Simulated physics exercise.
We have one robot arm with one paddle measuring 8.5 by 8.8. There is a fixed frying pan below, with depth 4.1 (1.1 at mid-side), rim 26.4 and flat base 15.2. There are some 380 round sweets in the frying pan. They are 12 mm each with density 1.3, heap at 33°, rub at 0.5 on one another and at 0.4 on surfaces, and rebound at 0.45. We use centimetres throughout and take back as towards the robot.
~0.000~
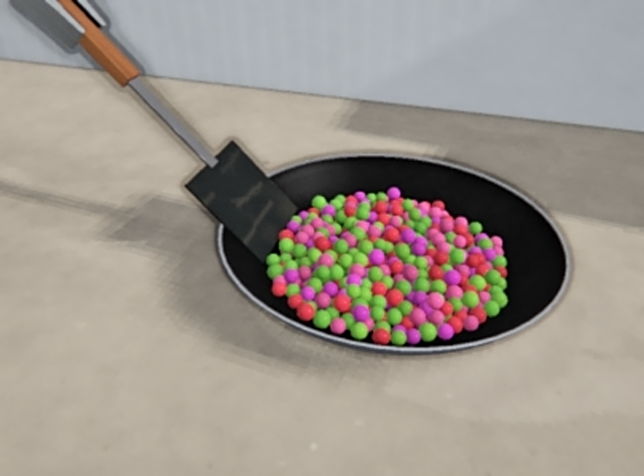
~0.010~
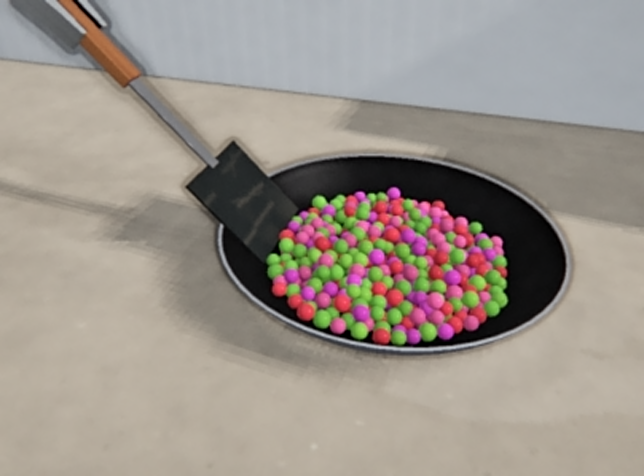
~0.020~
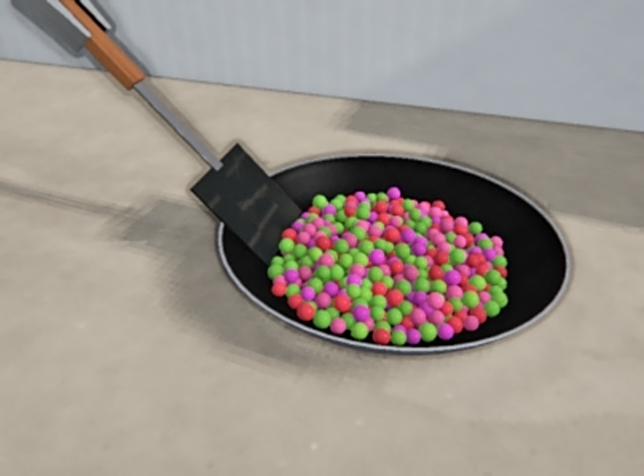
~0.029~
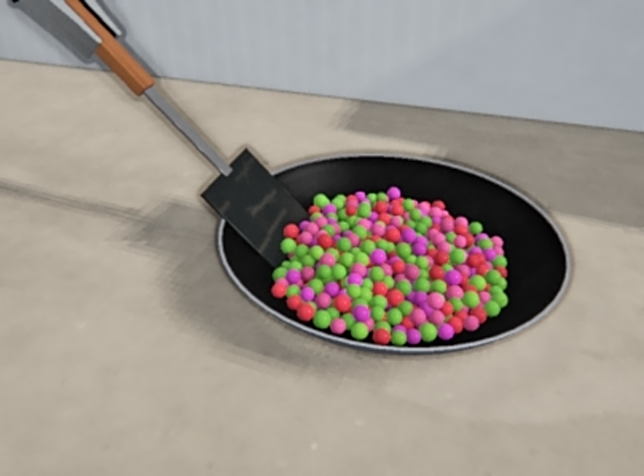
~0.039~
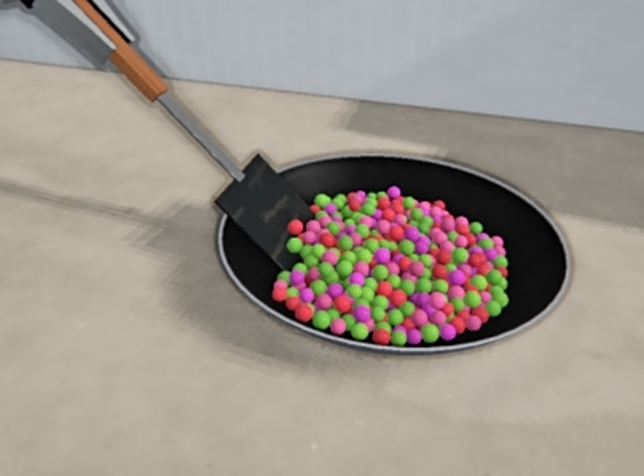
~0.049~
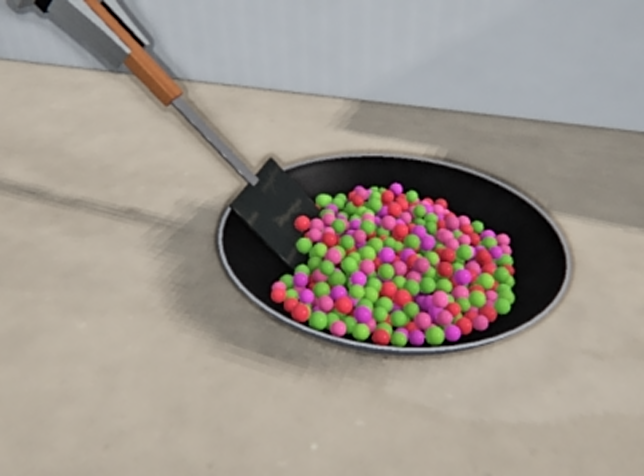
A dark paddle held by a robot arm pushes colourful round sweets slightly rightward in a black pan.
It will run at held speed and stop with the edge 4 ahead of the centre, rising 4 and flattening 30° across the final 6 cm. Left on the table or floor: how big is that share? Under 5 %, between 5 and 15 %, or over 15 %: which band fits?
The band that fits is between 5 and 15 %.
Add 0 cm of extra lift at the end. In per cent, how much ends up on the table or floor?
Some 0 in a hundred.
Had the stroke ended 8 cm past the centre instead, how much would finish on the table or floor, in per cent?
Roughly 25 %.
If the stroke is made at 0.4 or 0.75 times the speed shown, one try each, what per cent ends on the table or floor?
Near 0 and near 5 percent respectively.
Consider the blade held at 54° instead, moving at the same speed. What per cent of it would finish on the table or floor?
Result, estimated: 10 %.
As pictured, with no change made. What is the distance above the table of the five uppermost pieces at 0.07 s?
Roughly 5 cm above the table.
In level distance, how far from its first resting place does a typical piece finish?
Distance: Around 4 cm.
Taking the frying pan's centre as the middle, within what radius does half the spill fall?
I reckon close to 40 centimetres.
After 0.07 s, sloping 44°, highest piece 5 above the table; 385 in the frying pan.
After 0.10 s, sloping 34°, highest piece 6 above the table; 385 in the frying pan.
After 0.31 s, sloping 15°, highest piece 6 above the table; 351 in the frying pan, 31 on the table or floor, 3 on the blade or in flight.
After 1.36 s, sloping 15°, highest piece 5 above the table; 350 in the frying pan, 35 on the table or floor.
In the end, 350 in the frying pan, 35 on the table or floor. That is 9 % on the table or floor.
